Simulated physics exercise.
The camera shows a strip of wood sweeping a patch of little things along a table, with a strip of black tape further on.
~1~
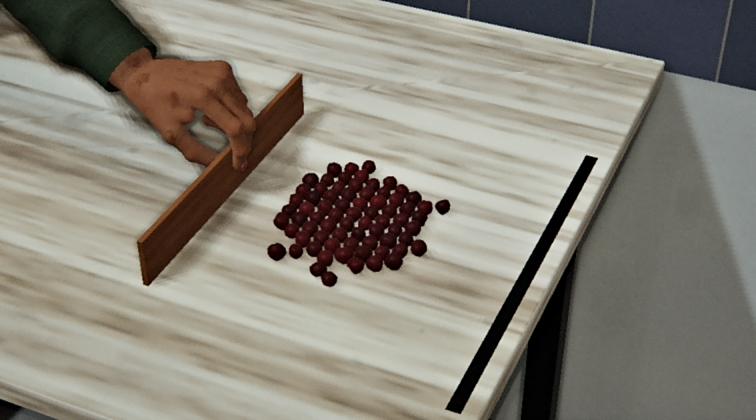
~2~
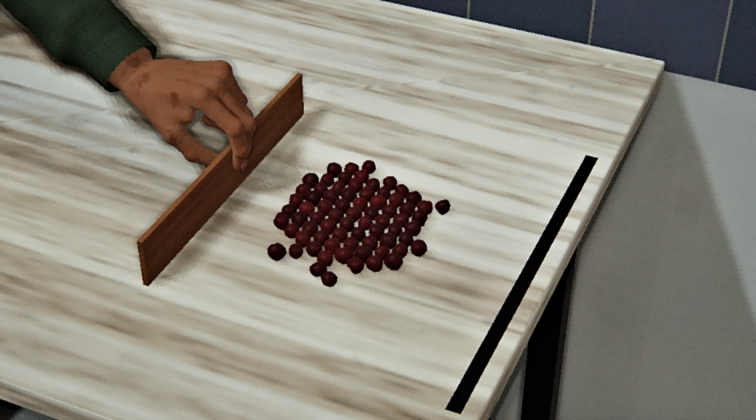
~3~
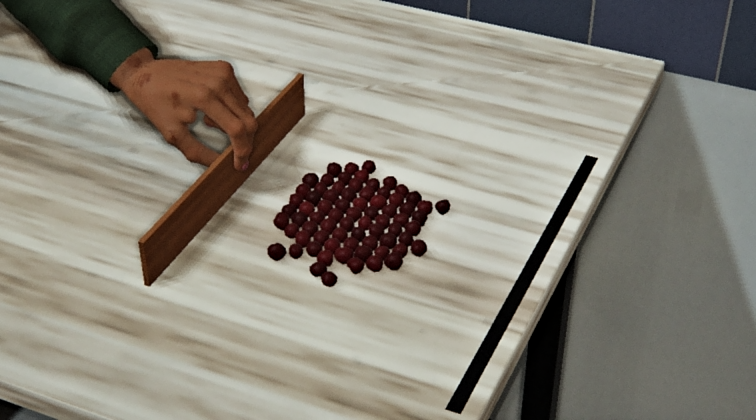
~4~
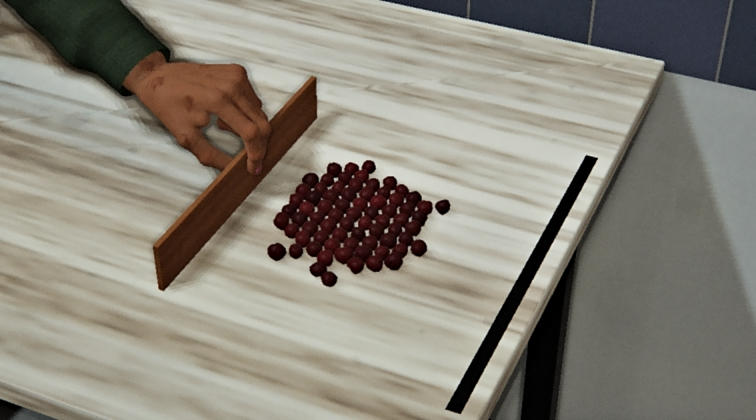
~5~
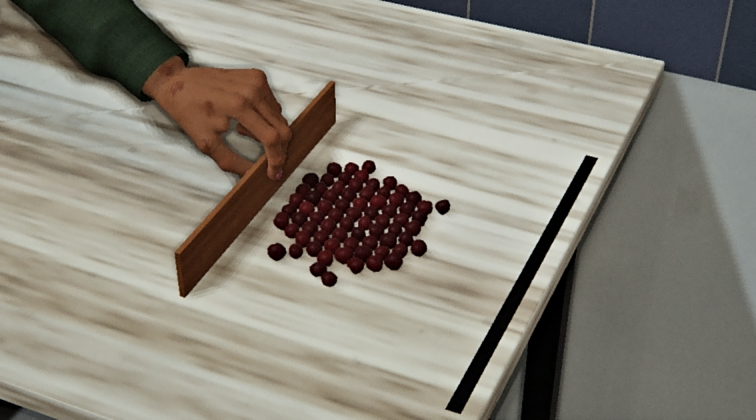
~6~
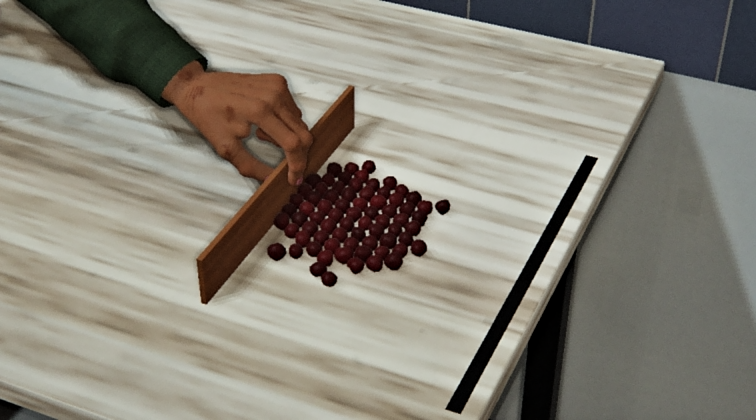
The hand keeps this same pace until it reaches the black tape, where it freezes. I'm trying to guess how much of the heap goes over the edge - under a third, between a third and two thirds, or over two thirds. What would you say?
I'd guess the spill tops two thirds of the heap.
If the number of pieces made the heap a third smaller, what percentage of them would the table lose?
Result: Near 80 %.
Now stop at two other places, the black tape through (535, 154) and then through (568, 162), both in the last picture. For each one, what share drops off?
First try about 20 per cent, second about 60 per cent.
Shortly afterwards, strip of wood still moving, near (410, 198); heap all on the table, its front near (505, 248).
Next, strip of wood stopped at the black tape; heap the bulk over the edge.
In the end, strip of wood stopped at the black tape; heap the bulk over the edge.
